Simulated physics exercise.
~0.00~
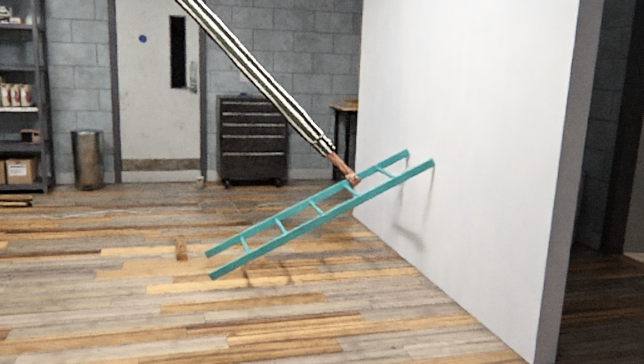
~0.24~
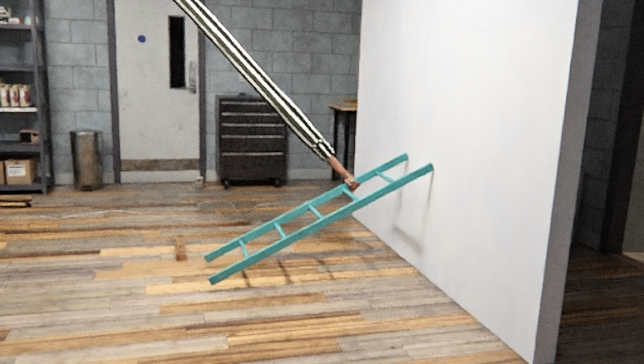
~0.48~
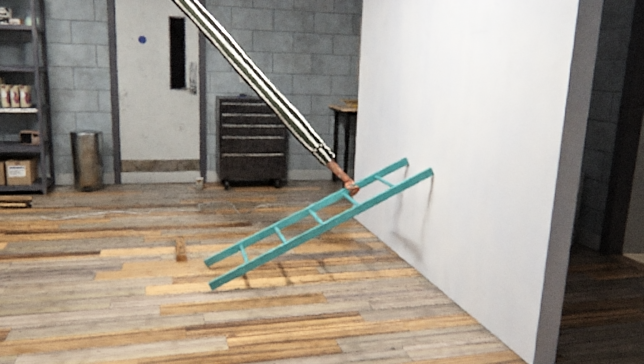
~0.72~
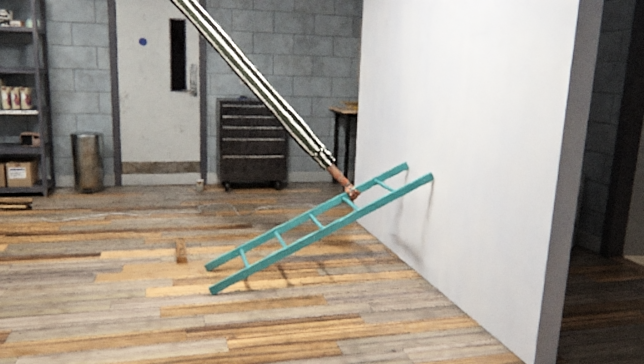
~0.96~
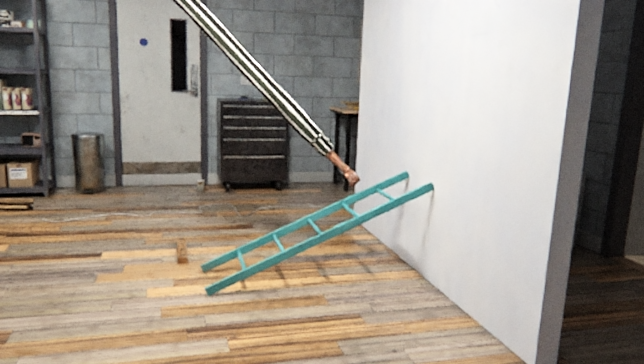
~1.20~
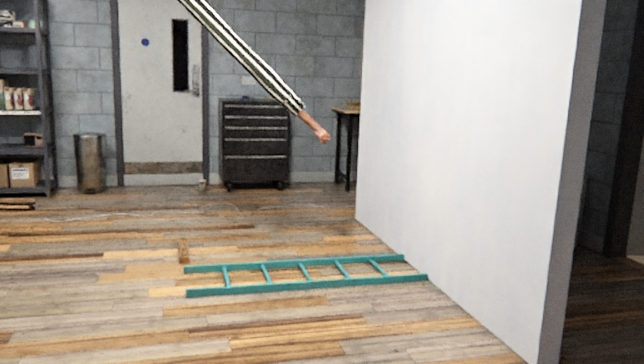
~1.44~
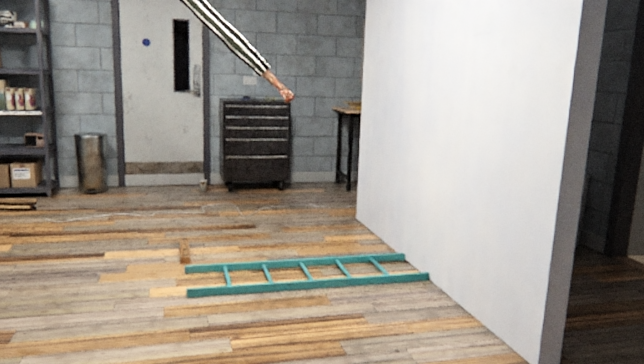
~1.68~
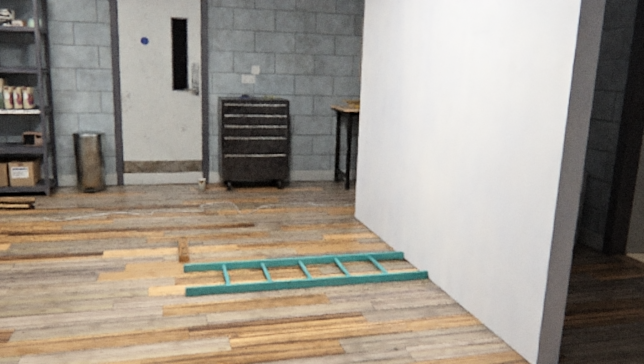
The clip opens in a workshop-like room with a plank floor, where a hand in a striped sleeve reaches in from the upper left and holds a turquoise ladder leaning at a low slant against a white wall on the right. A small batten lies on the floor nearby and stays put. The hand steadies the ladder, which barely shifts, then lets go and draws back. At once the ladder slips down the wall and drops flat. The arm withdraws out of view, leaving the ladder lying still on the floorboards, one end by the wall's base.
